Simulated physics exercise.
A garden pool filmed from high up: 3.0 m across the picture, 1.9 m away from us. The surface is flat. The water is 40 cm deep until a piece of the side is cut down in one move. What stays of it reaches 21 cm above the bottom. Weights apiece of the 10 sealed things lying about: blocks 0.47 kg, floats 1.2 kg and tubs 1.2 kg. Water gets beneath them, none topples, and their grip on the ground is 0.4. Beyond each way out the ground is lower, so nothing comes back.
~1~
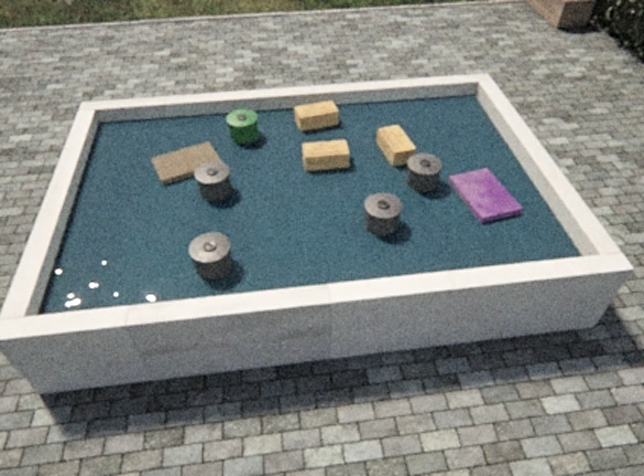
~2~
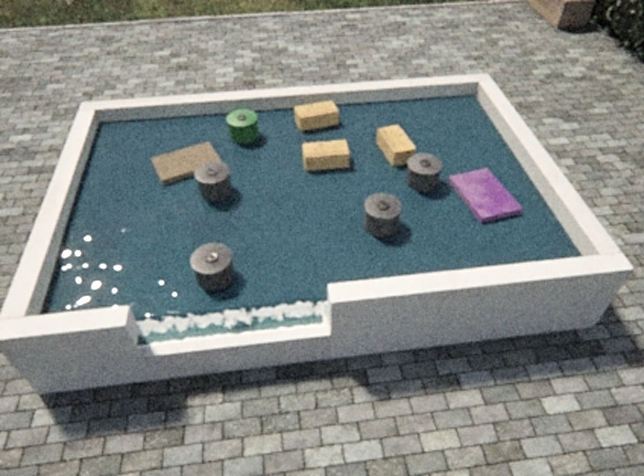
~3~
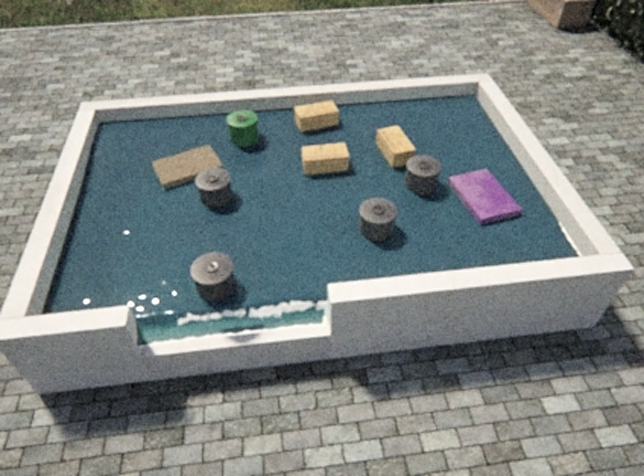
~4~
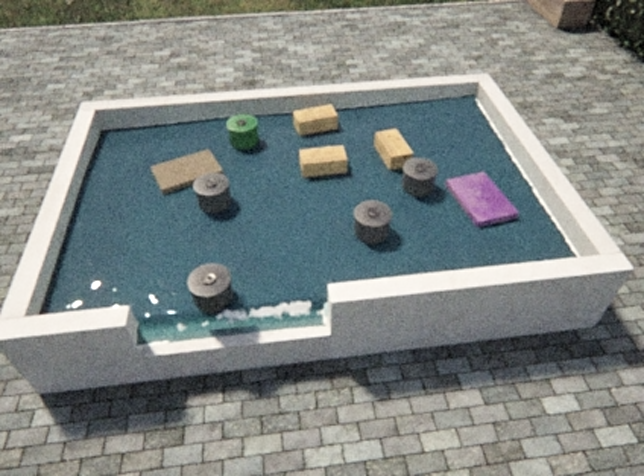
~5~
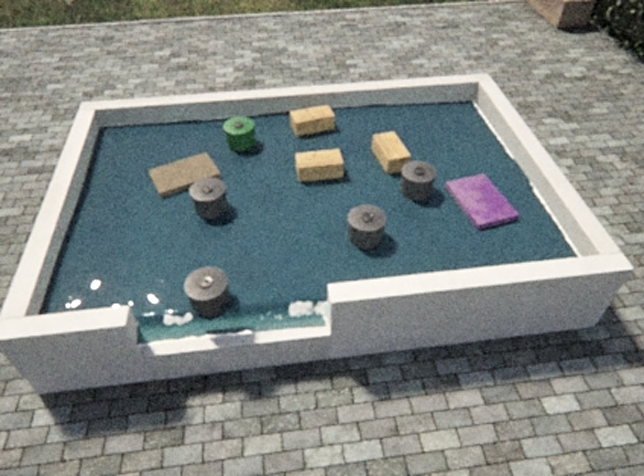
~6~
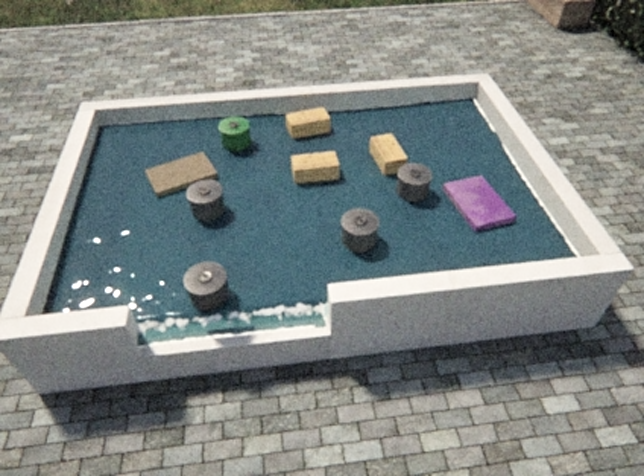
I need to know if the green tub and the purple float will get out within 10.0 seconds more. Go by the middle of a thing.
Green tub stays inside; purple float stays inside.
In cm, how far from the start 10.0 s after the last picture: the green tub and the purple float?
Roughly 30 and 20 cm.
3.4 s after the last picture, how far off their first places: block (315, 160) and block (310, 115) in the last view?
In turn: 30 cm, 10 cm.
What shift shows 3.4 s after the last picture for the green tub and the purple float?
Roughly 20 and 10 cm by then.
Then, 0.8 s after the last picture the green tub is near (234, 126), 0.1 m from its start, afloat; the purple float is near (474, 202), 0.1 m from its start, afloat; 0 of 10 are out; 10 afloat.
Then, 3.4 s after the last picture the green tub is near (228, 136), 0.2 m from its start, afloat; the purple float is near (471, 210), 0.1 m from its start, afloat; 0 of 10 are out; 10 afloat.
Then, 6.0 s after the last picture the green tub is near (229, 143), 0.2 m from its start, afloat; the purple float is near (465, 213), 0.2 m from its start, afloat; 0 of 10 are out; 10 afloat.
Then, 10.0 s after the last picture the green tub is near (221, 151), 0.3 m from its start, afloat; the purple float is near (457, 219), 0.2 m from its start, afloat; 0 of 10 are out; 10 afloat.
